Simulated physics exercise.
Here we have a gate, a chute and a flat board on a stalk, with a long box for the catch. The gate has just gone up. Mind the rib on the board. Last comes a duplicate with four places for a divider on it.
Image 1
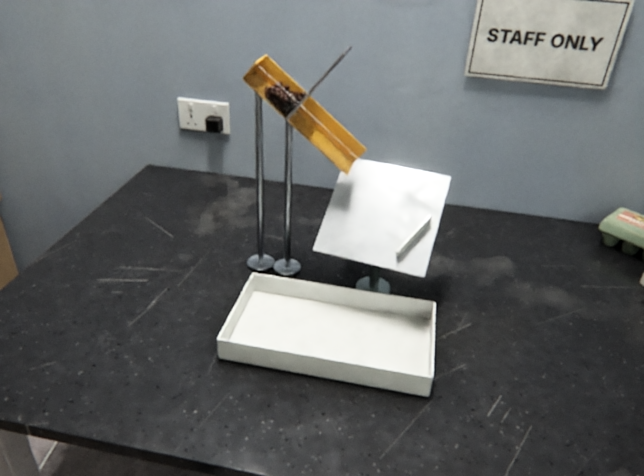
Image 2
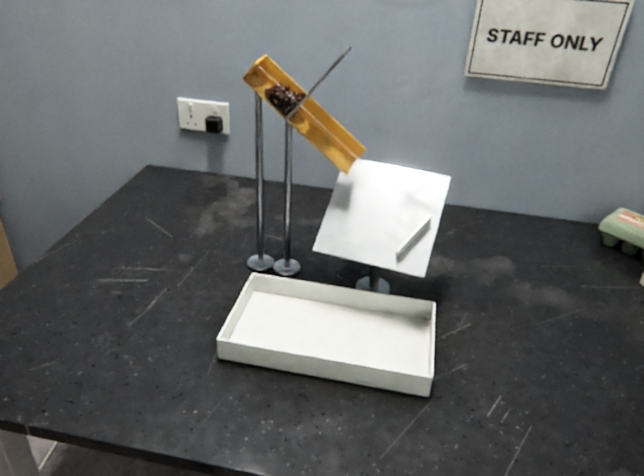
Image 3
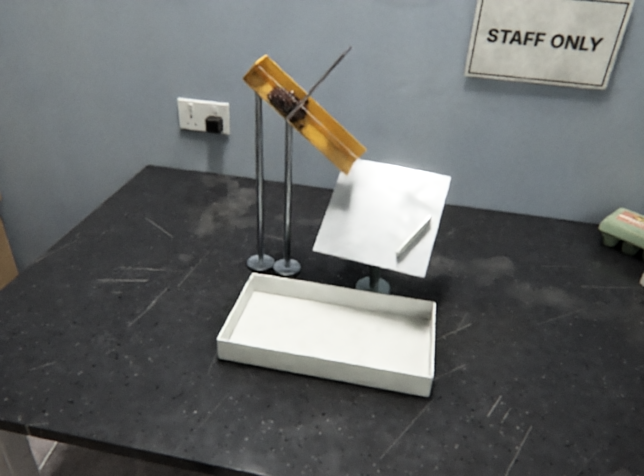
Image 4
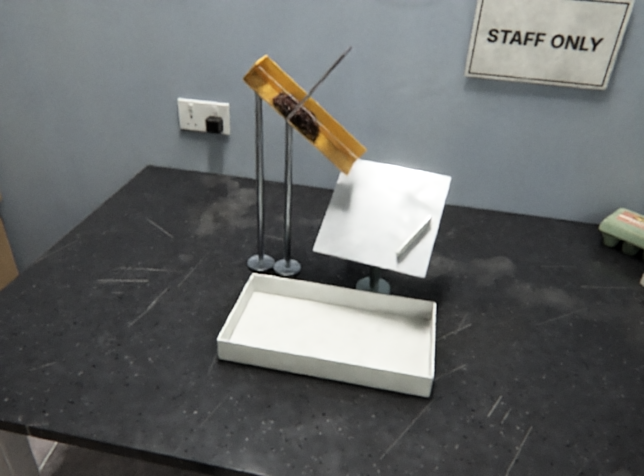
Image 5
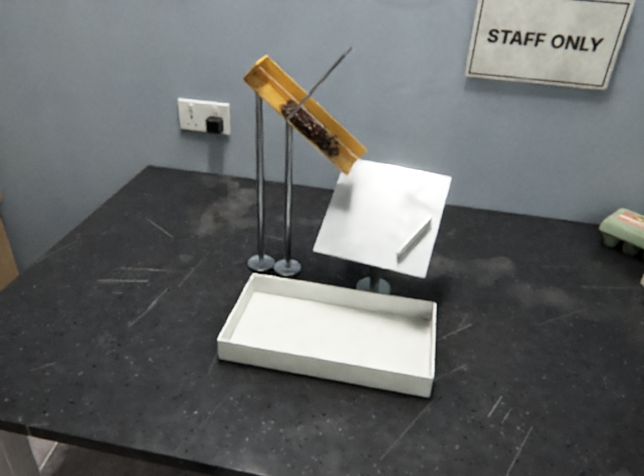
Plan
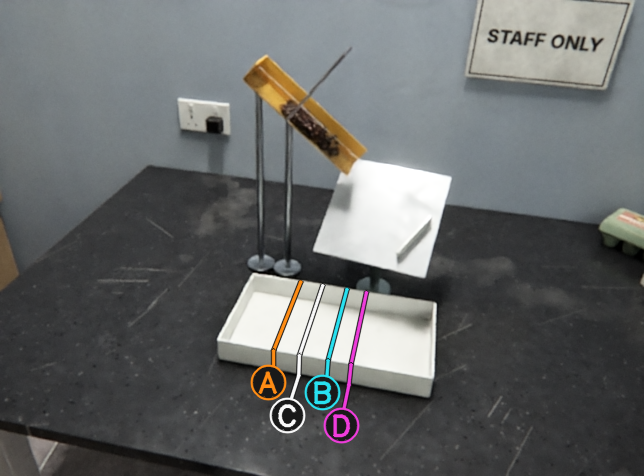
On a dark, scratched tabletop beside a grey wall, small dark brown balls slide down a sloping yellow-orange chute toward the right, spreading into a longer cluster near its lower end, above a tilted white board and an empty white box.
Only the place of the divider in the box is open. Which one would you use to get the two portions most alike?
Use line D.
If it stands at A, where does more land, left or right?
Right.
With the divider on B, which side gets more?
More lands on the right.
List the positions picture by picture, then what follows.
In the first frame, load behind the gate at (286, 98), chocolate balls; lip of the chute at (350, 169), sloping fairly steeply.
In the second frame, middle of the board at (382, 213), tilted fairly steeply; middle of its low edge at (367, 263); of its high edge at (397, 166).
In the third frame, front corners of the box at (218, 339) and (432, 377), empty; front of the load at (302, 126).
In the fourth frame, middle of the load at (299, 111); its front at (317, 134), about a third of the way to the lip; rib from (431, 215) to (397, 252).
In the fifth frame, middle of the load at (309, 128); its front at (337, 154), most of the way to the lip.
On the marked copy, line A crosses the front rim at (273, 349); line B crosses the front rim at (328, 359); line C crosses the front rim at (299, 354); line D crosses the front rim at (351, 363).
With A, of what is caught, a stray few on the left of the divider, nearly all on the right.
With B, of what is caught, a stray few on the left of the divider, nearly all on the right.
With C, of what is caught, a stray few on the left of the divider, nearly all on the right.
With D, of what is caught, about half on the left of the divider, about half on the right.
